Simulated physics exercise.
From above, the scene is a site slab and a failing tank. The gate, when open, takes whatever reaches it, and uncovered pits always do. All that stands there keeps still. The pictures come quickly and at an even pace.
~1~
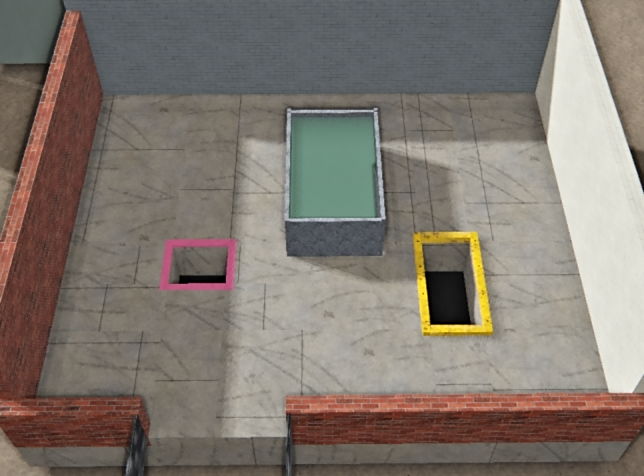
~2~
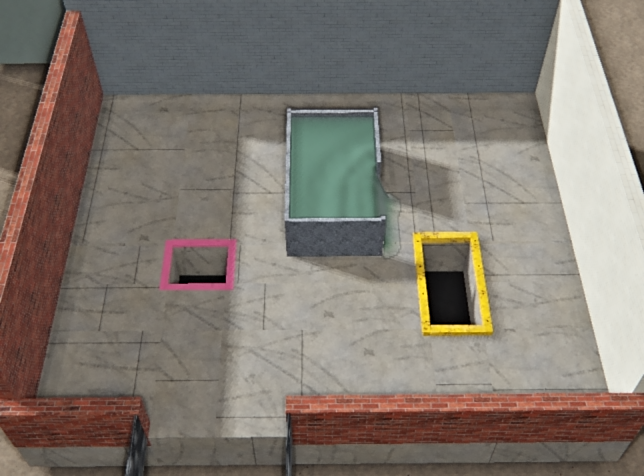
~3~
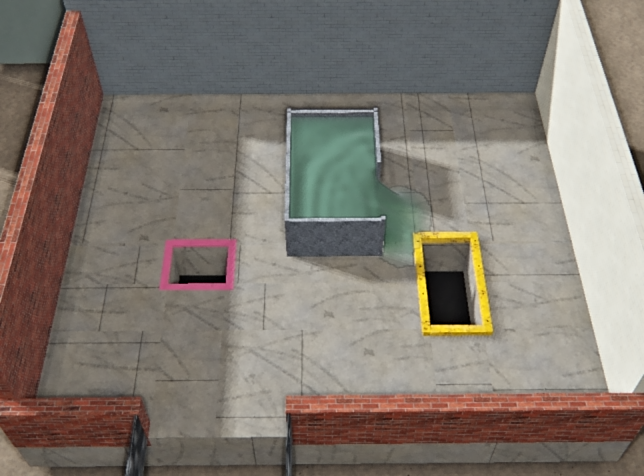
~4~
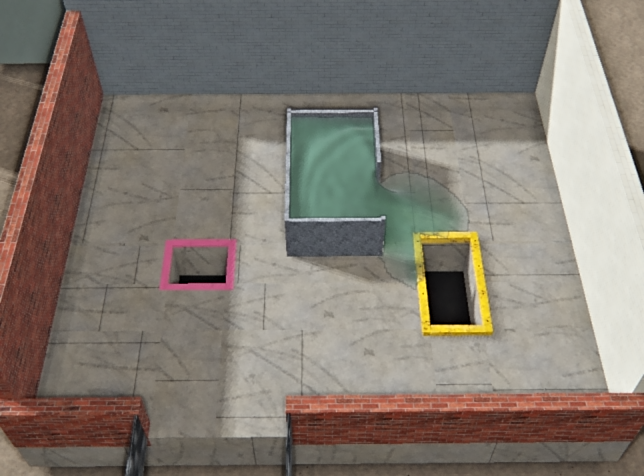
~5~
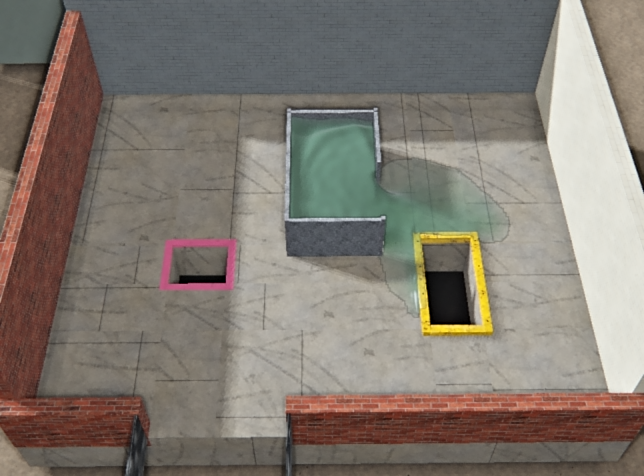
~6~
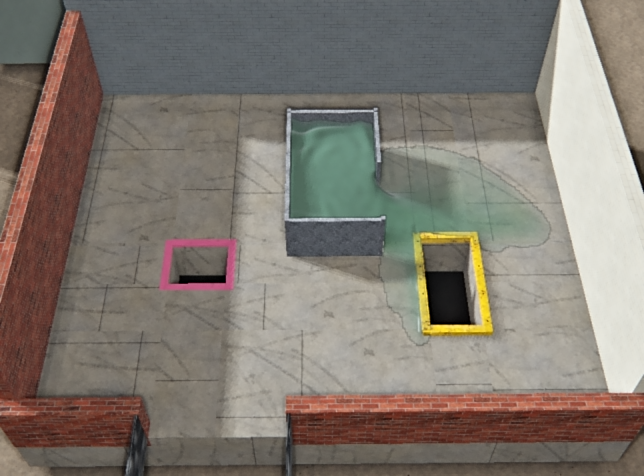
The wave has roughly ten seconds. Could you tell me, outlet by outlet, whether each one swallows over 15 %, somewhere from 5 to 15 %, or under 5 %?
One by one: The gate soaks up scarcely any - beneath five per cent; the yellow pit soaks up a great deal - past fifteen per cent; the pink pit soaks up scarcely any - beneath five per cent.
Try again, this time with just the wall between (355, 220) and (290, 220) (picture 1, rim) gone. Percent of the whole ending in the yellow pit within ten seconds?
Approximate share, yellow: 0 in a hundred.
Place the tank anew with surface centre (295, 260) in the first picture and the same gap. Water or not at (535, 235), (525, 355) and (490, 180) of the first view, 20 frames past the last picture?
Spot 1 wetted, spot 2 wetted, and spot 3 wetted.
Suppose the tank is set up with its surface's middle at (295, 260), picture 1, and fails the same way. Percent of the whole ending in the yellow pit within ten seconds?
The yellow pit gets 30 per cent.
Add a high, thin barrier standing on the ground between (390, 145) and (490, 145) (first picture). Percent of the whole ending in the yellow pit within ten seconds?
Yellow: 25 %.
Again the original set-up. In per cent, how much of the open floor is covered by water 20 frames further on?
Close to 35 percent, by my reckoning.
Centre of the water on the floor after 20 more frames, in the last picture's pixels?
I'd place it roughly at (427, 209).
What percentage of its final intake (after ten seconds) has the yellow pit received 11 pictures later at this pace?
It should be near 70 percent of the ten-second total.
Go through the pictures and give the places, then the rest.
In the first picture, the open tank at (334, 166) is whole and still.
In the second picture, the front is at (388, 196), out from the gap at (377, 212).
In the third picture, the front is at (420, 199), out from the gap at (377, 214).
In the fourth picture, water pours out at (377, 216) and has run to (461, 210).
In the fifth picture, the front is at (502, 218), out from the gap at (377, 216).
In the sixth picture, the front is at (545, 232), out from the gap at (377, 216).
A moment on, water covers 20 % of the floor; the gate 0 %, the yellow pit 9 %, the pink pit 0 %.
Next, water covers 25 % of the floor; the gate 0 %, the yellow pit 15 %, the pink pit 0 %.
Then, water covers 35 % of the floor; the gate 0 %, the yellow pit 19 %, the pink pit 0 %.
Later, water covers 60 % of the floor; the gate 0 %, the yellow pit 21 %, the pink pit 0 %.
In the end, water covers 85 % of the floor; the gate 2 %, the yellow pit 21 %, the pink pit 1 %.
